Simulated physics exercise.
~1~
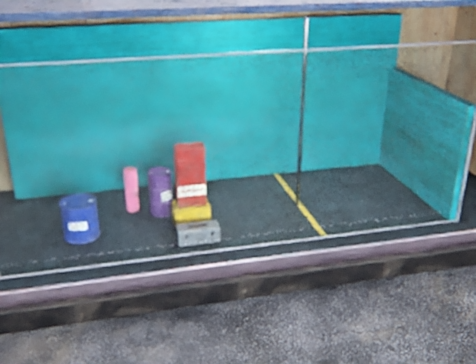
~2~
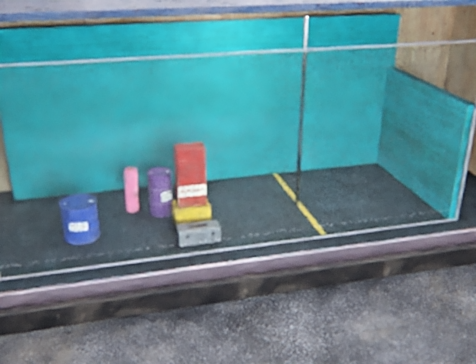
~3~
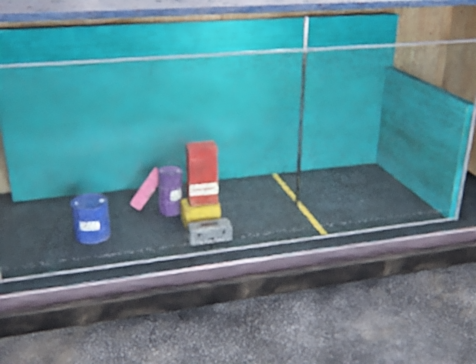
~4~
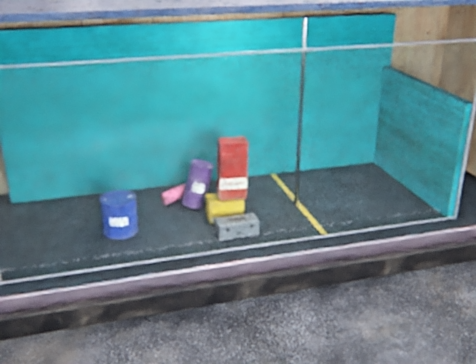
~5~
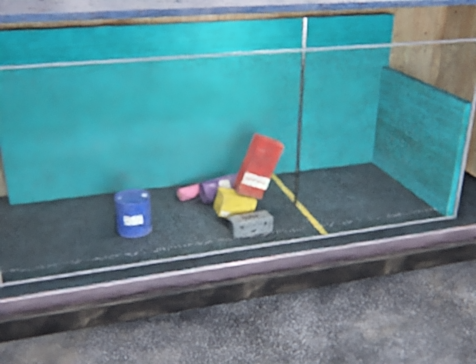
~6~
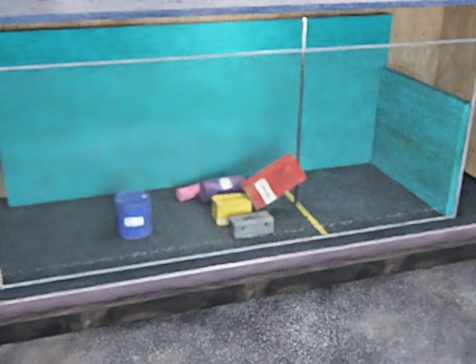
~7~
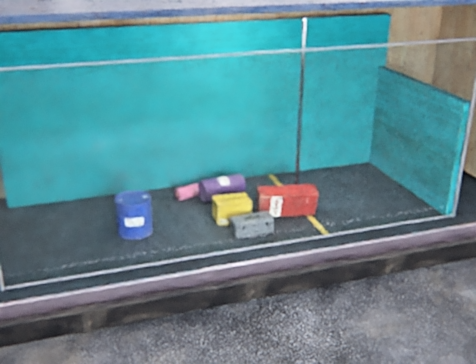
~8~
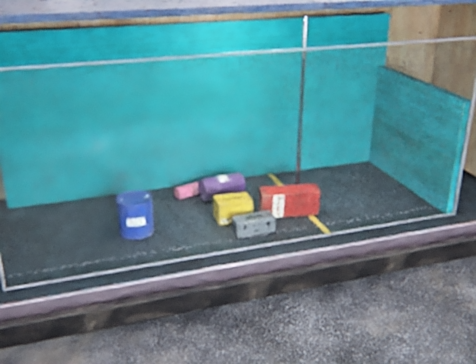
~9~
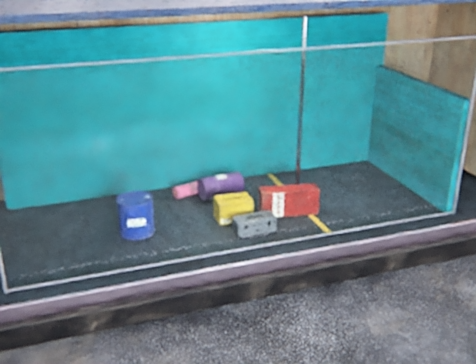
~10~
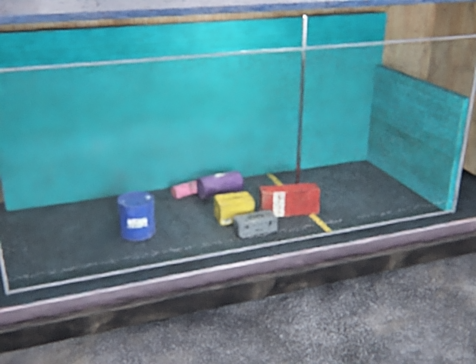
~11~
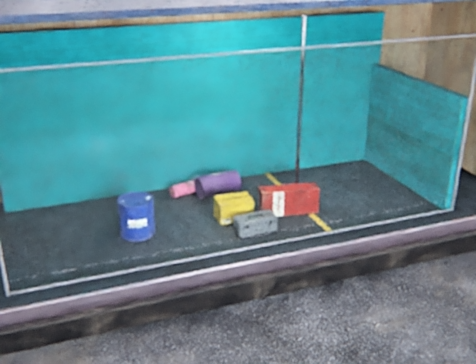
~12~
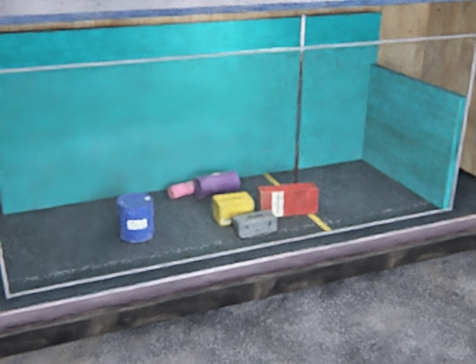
A red tall box slides right, topples and stops on its side short of the yellow line.
